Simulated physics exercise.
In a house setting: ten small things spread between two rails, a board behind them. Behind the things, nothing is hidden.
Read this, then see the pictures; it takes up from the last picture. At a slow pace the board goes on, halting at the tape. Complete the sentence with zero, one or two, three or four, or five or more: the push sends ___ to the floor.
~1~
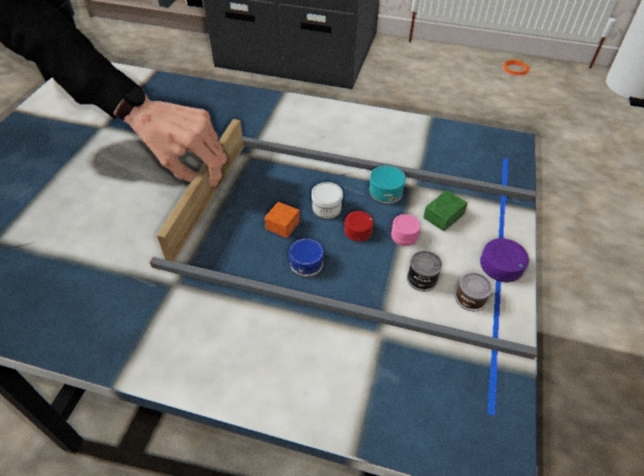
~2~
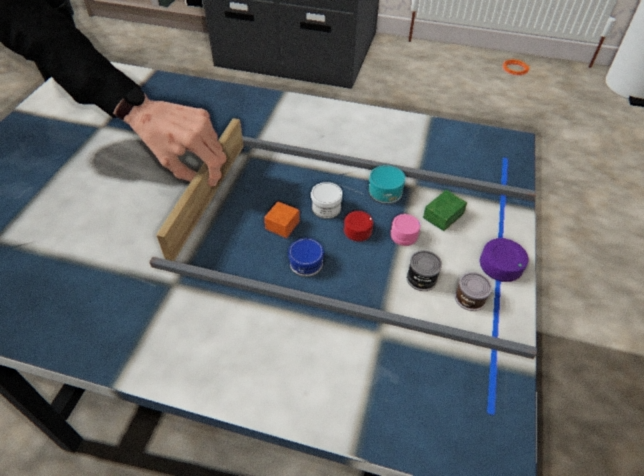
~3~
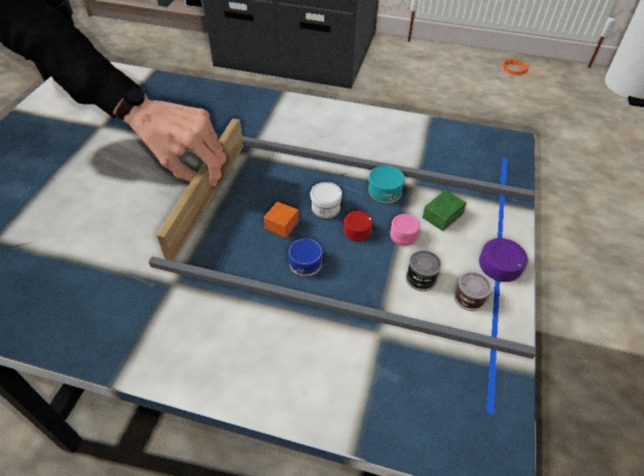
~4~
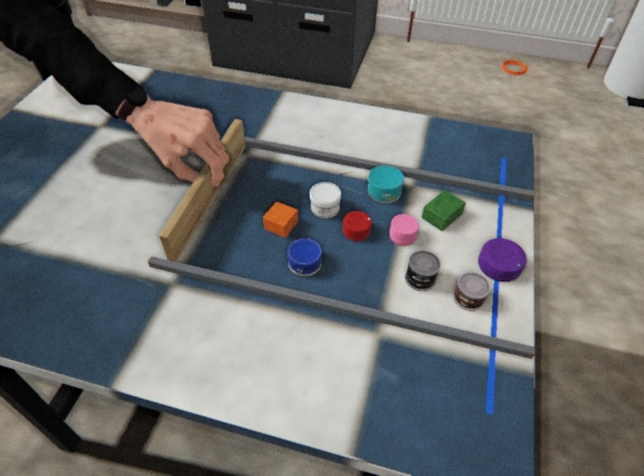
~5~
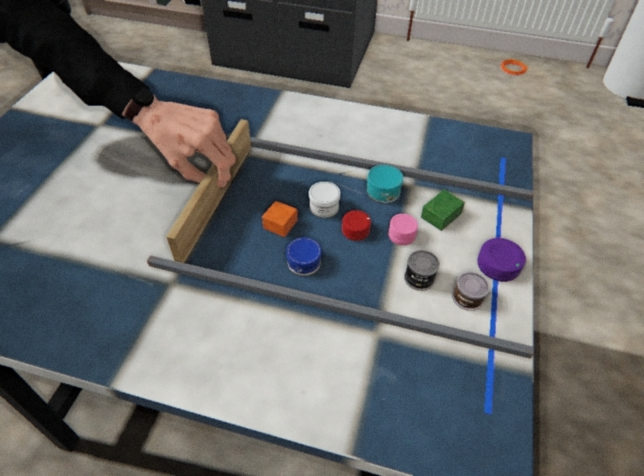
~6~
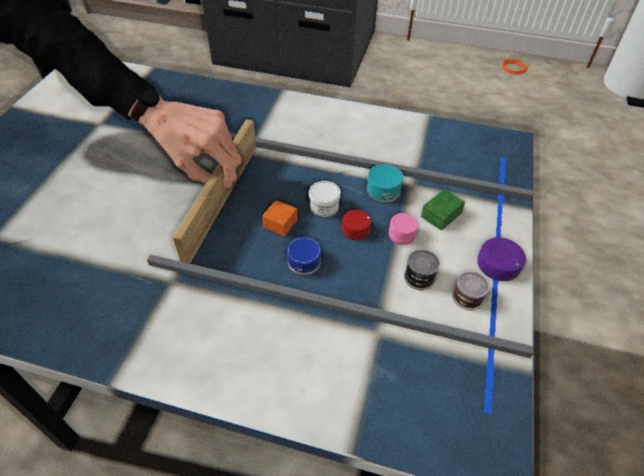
The push sends five or more to the floor.
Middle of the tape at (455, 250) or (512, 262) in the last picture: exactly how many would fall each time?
Respectively 0 and 6.
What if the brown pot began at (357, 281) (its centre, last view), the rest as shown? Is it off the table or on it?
Outcome - brown pot: On.
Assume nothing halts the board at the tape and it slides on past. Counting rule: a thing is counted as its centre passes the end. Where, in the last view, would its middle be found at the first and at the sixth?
At (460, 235) for the first, at (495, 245) for the sixth.
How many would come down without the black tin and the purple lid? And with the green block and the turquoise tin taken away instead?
Counts - first: 4; second: 5.
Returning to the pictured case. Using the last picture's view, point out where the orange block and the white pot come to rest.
They end up close to (512, 267) and (517, 241).
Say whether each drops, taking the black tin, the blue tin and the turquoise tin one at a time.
Black tin: Down; blue tin: Up; turquoise tin: Up.
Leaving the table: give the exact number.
My count gives 6.
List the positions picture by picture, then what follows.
The first frame shows purple lid (504, 260); brown pot (473, 292); green block (445, 211); board (206, 185); tape (500, 260).
The second frame shows brown pot (473, 292); pink lid (406, 230).
The third frame shows green block (444, 210); red lid (358, 226).
The fourth frame shows purple lid (502, 260); white pot (325, 201).
The fifth frame shows brown pot (470, 291); orange block (280, 219).
The sixth frame shows purple lid (501, 259); brown pot (470, 291); green block (443, 209); board (220, 186); tape (497, 259).
Soon after, none off yet; purple lid at rest near (501, 259); brown pot at rest near (470, 291); green block at rest near (443, 209).
After that, none off yet; purple lid at rest near (501, 259); brown pot at rest near (470, 291); green block displaced a little near (453, 213).
In the end, the number that fall off is five or more; gone, red lid, pink lid, black tin, green block, brown pot and purple lid.
